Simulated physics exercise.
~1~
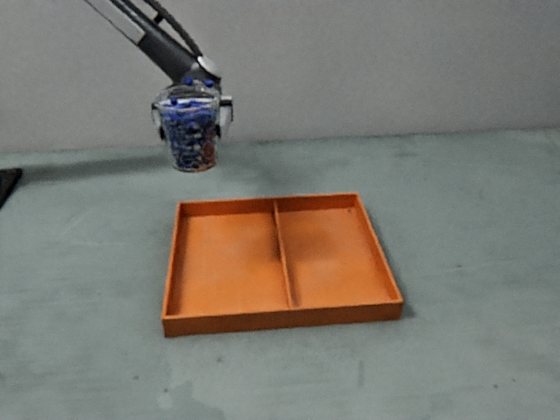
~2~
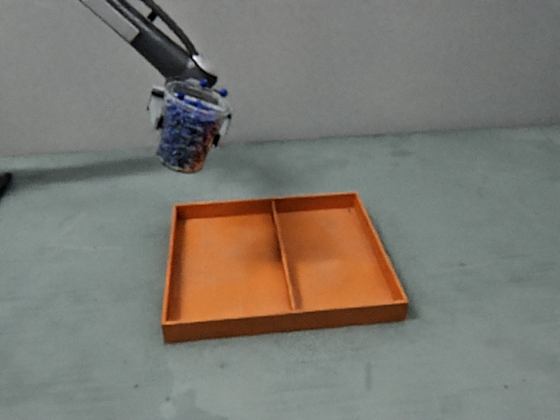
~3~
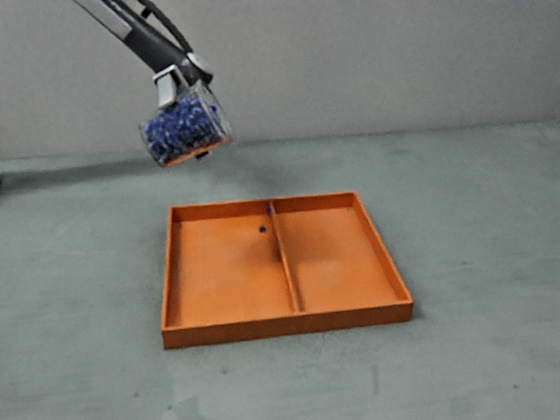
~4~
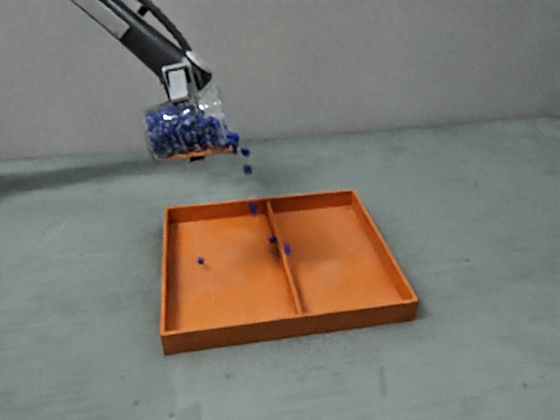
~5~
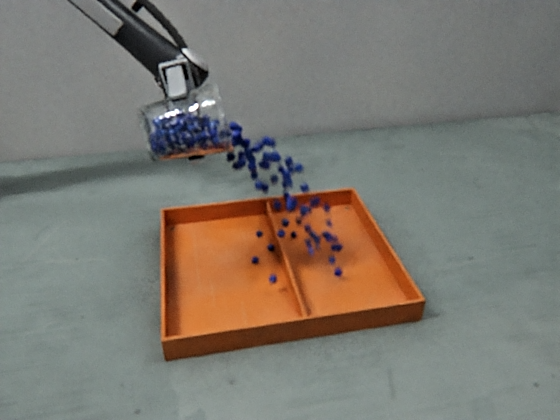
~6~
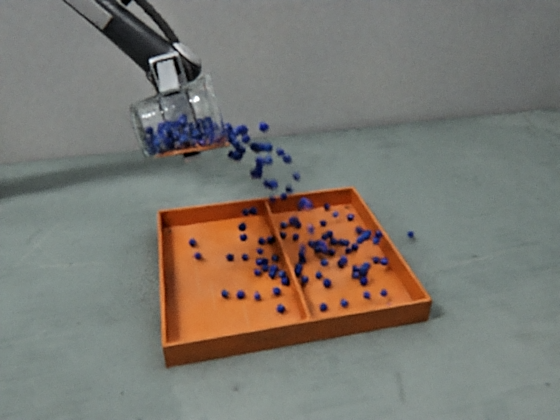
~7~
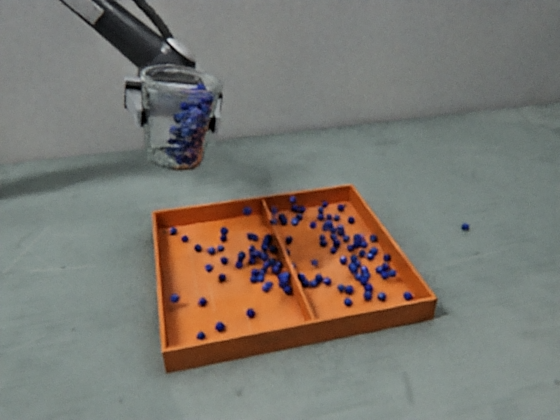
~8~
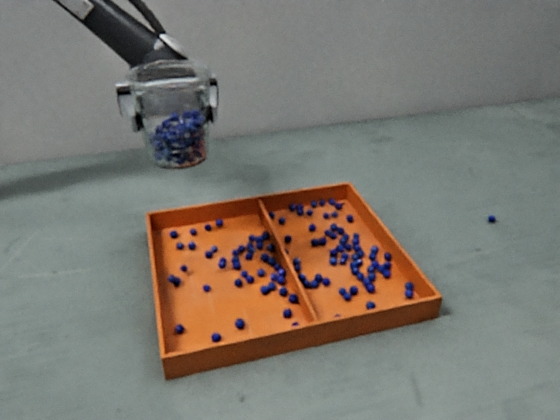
On a grey-green surface, a robot arm tipped a clear cup over a divided orange tray, spilling blue beads into both sections while one rolled away to the right, then turned the cup upright again with plenty of beads still inside.
